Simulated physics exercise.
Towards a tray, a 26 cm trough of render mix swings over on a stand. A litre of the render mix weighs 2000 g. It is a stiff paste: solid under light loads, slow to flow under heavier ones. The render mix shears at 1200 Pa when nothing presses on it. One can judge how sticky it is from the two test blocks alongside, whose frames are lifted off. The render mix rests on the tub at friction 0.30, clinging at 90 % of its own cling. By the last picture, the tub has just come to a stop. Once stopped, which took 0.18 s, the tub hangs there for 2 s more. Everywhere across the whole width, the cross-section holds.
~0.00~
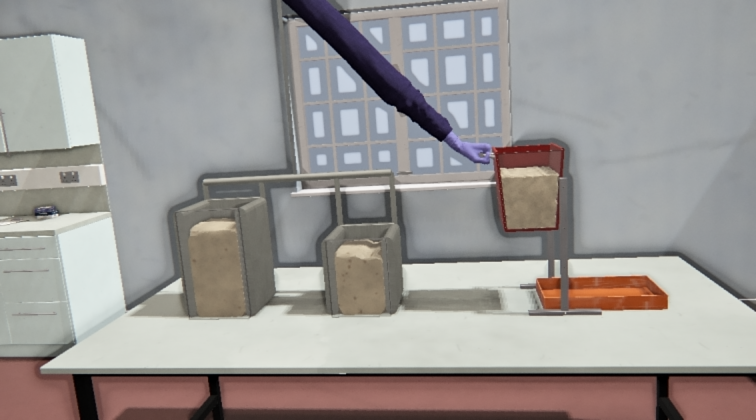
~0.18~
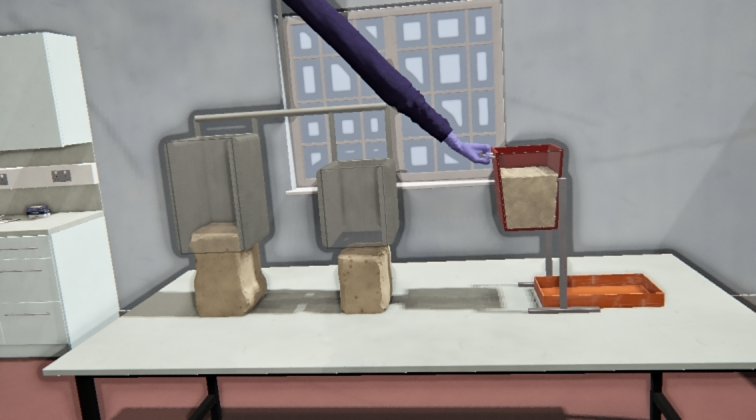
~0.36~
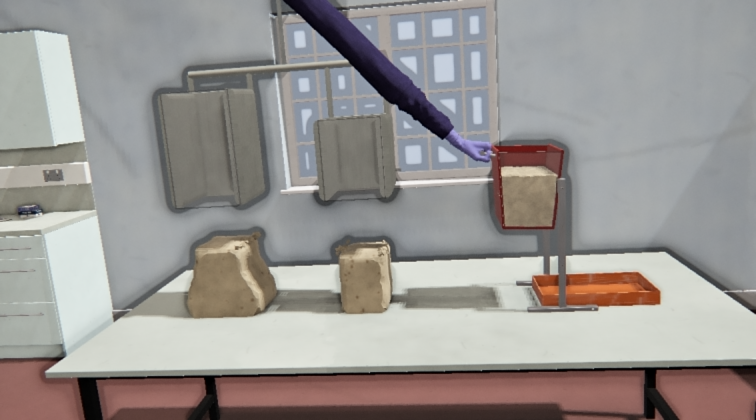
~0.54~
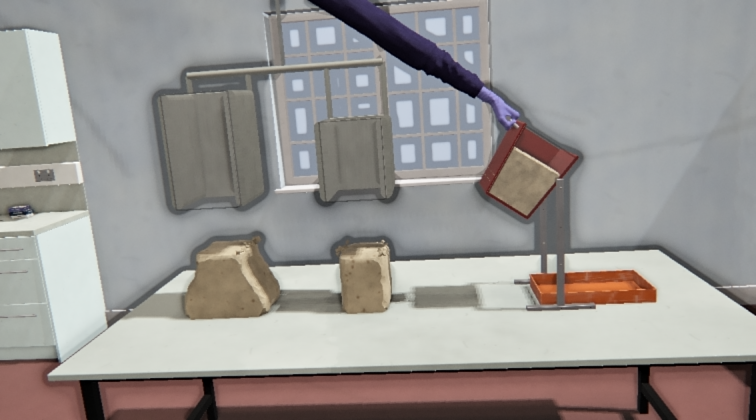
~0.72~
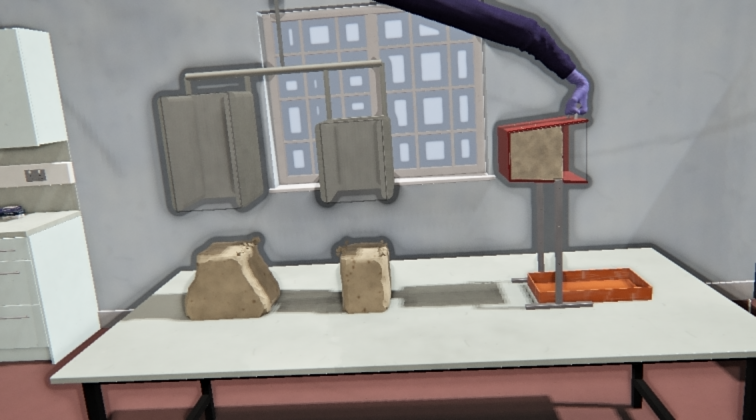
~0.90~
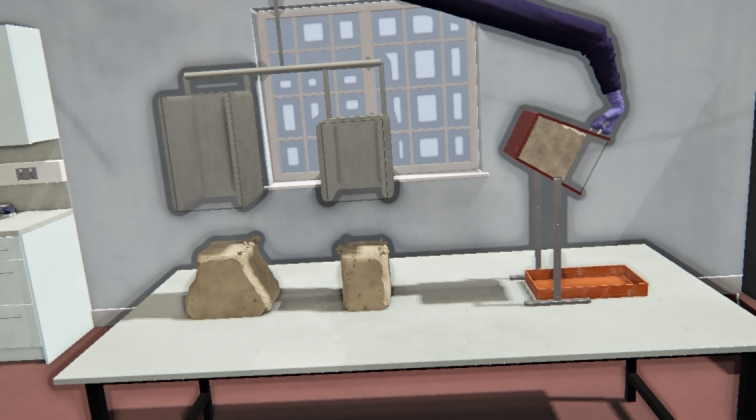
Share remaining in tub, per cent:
Near 3 percent.
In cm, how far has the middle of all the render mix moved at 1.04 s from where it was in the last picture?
About 2 cm.
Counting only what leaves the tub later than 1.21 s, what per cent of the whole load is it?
Later share of the load: Approx. 95 %.
After 1.04 s, the tub is at 118 degrees and holds 100 %.
After 1.21 s, the tub is at 118 degrees and holds 97 %.
After 1.38 s, the tub is at 118 degrees and holds 60 %.
After 1.55 s, the tub is at 118 degrees and holds 3 %.
After 2.90 s, at the end, the tub is at 118 degrees and holds 3 %.
